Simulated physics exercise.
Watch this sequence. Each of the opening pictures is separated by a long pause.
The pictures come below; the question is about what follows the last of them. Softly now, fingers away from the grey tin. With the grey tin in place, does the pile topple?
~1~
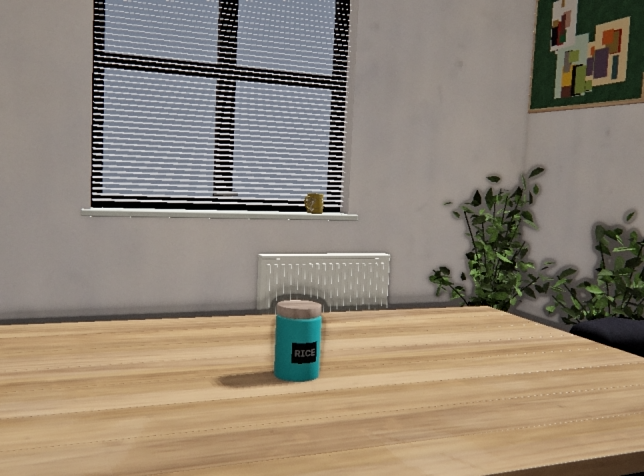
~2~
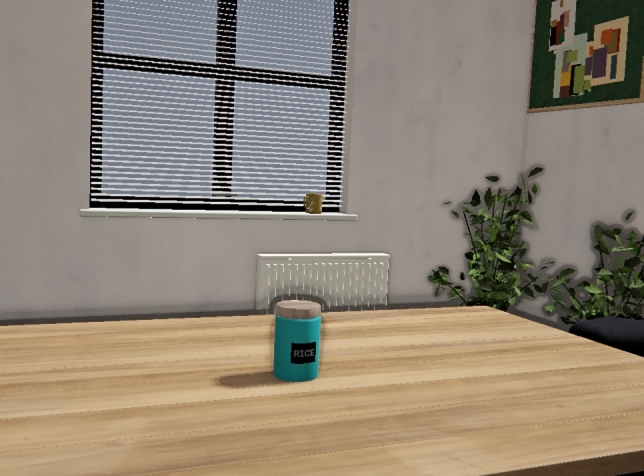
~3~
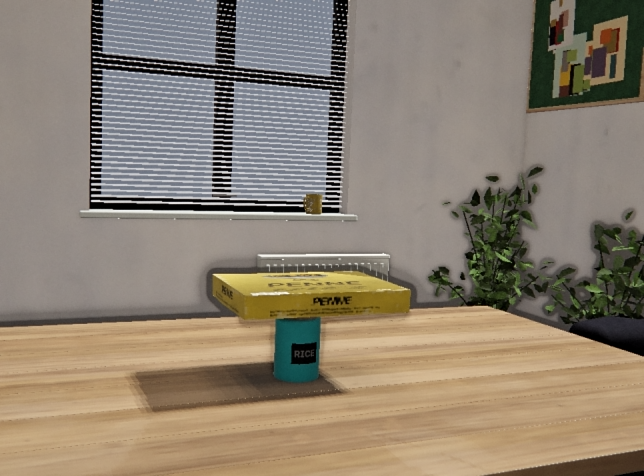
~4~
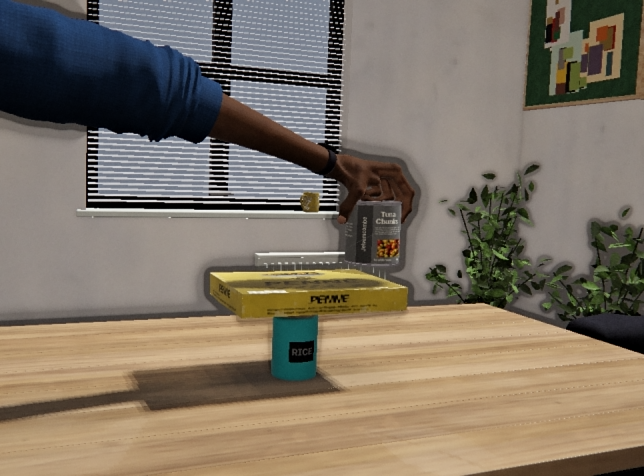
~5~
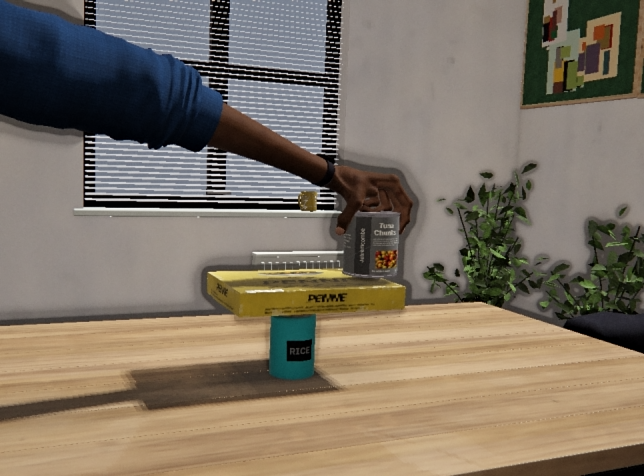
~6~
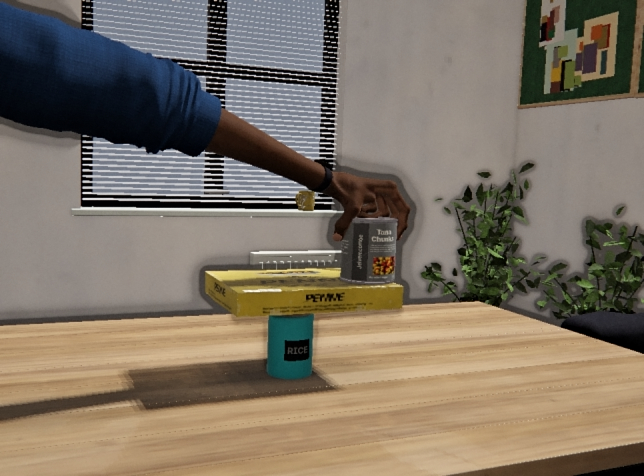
I expect the stack to come down, at least in part.
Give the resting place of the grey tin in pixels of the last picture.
About (469, 345).
Then, 0.60 s on from there, grey tin now fallen; yellow packet turned 45° from how it was put.
Then, 0.70 s on from there, yellow packet turned 58° from how it was put.
Then, 1.10 s on from there, yellow packet now fallen.
In the end, fallen, yellow packet and grey tin; turquoise jar unmoved. At the end, from the last picture's camera, grey tin near (469, 344). The stack loses its balance.
